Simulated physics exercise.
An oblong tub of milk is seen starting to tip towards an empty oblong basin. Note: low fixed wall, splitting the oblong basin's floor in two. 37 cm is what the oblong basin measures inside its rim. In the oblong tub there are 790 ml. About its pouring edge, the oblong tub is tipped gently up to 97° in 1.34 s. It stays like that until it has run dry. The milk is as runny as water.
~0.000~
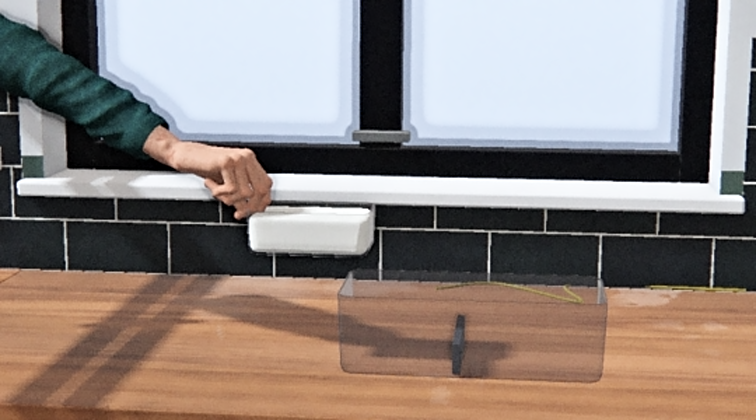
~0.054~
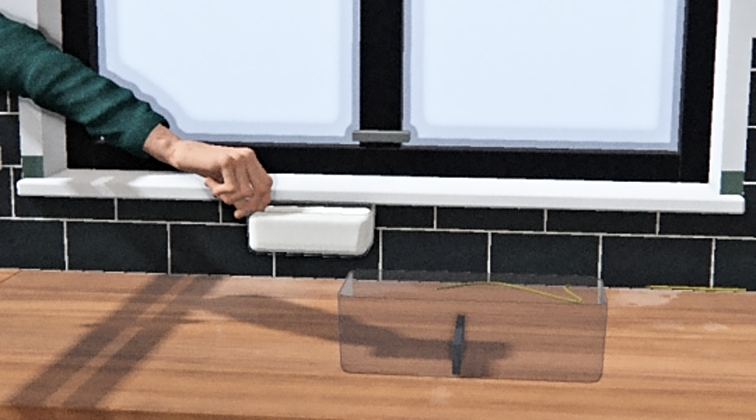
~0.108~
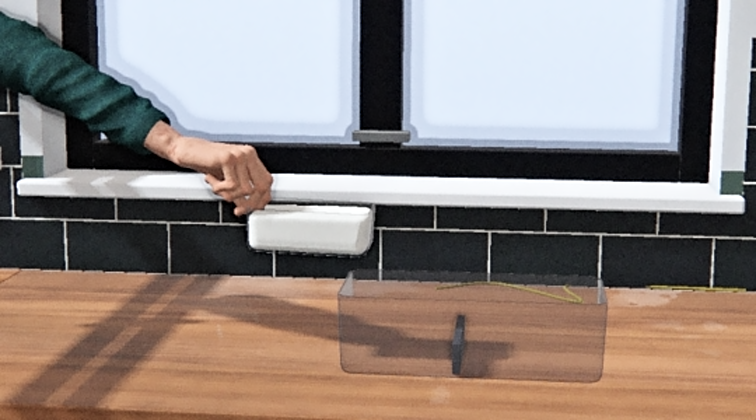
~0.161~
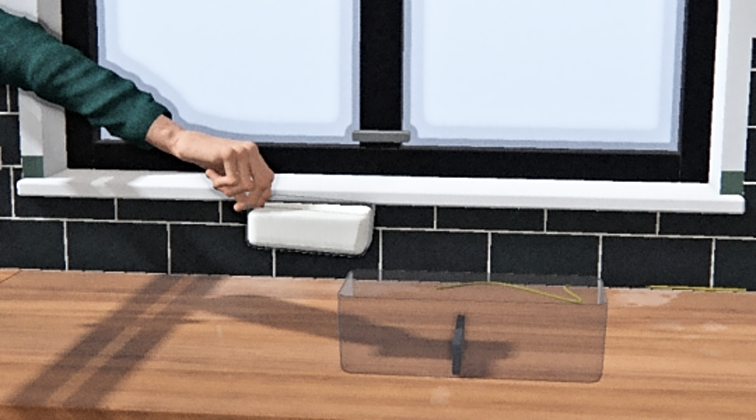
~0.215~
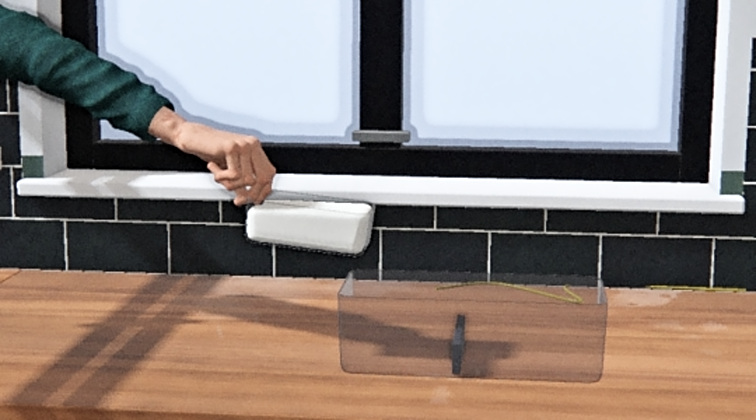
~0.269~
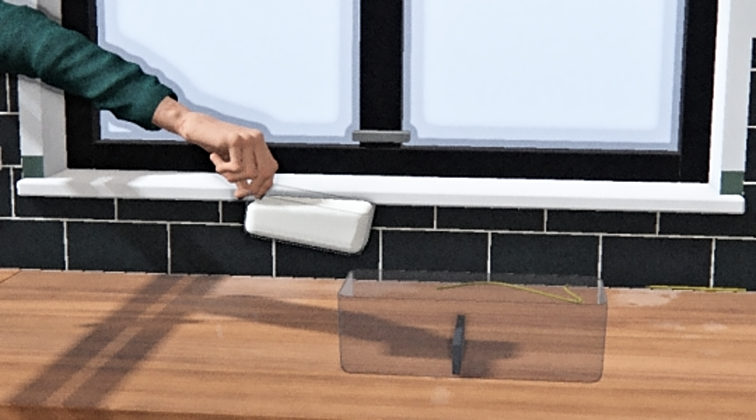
White oblong tub slowly tilting down to the right beside a hand in a green sleeve, above a clear divided basin.
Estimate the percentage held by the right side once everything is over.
I would say 27 per cent.
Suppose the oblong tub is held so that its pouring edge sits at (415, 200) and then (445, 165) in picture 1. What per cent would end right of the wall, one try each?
I'd expect close to 80 per cent and then close to 90 per cent.
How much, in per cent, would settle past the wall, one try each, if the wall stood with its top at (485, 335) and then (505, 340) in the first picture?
10 in a hundred, followed by 10 in a hundred.
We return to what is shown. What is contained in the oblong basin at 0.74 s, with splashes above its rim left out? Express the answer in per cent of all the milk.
Some 20 per cent.
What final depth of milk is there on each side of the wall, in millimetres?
The left ends up at roughly 22 mm, with the right at roughly 6 mm.
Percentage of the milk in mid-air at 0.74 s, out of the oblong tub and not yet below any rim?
Near 38 per cent of it all.
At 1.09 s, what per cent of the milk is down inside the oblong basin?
I'd put it at roughly 84 per cent.
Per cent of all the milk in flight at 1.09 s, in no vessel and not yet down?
Around 6 percent of the liquid.
By 0.74 s the tilt is 56° and 41 per cent is still to pour, 20 is left of the wall and 0 right of it.
By 1.09 s the tilt is 89° and 8 per cent is still to pour, 58 is left of the wall and 26 right of it.
By 1.45 s the tilt is 97° and 1 per cent is still to pour, 69 is left of the wall and 27 right of it.
By 1.84 s the tilt is 97° and 0 per cent is still to pour, 71 is left of the wall and 27 right of it.
At rest 71 per cent lies left of the wall, 27 right of it and 3 outside.
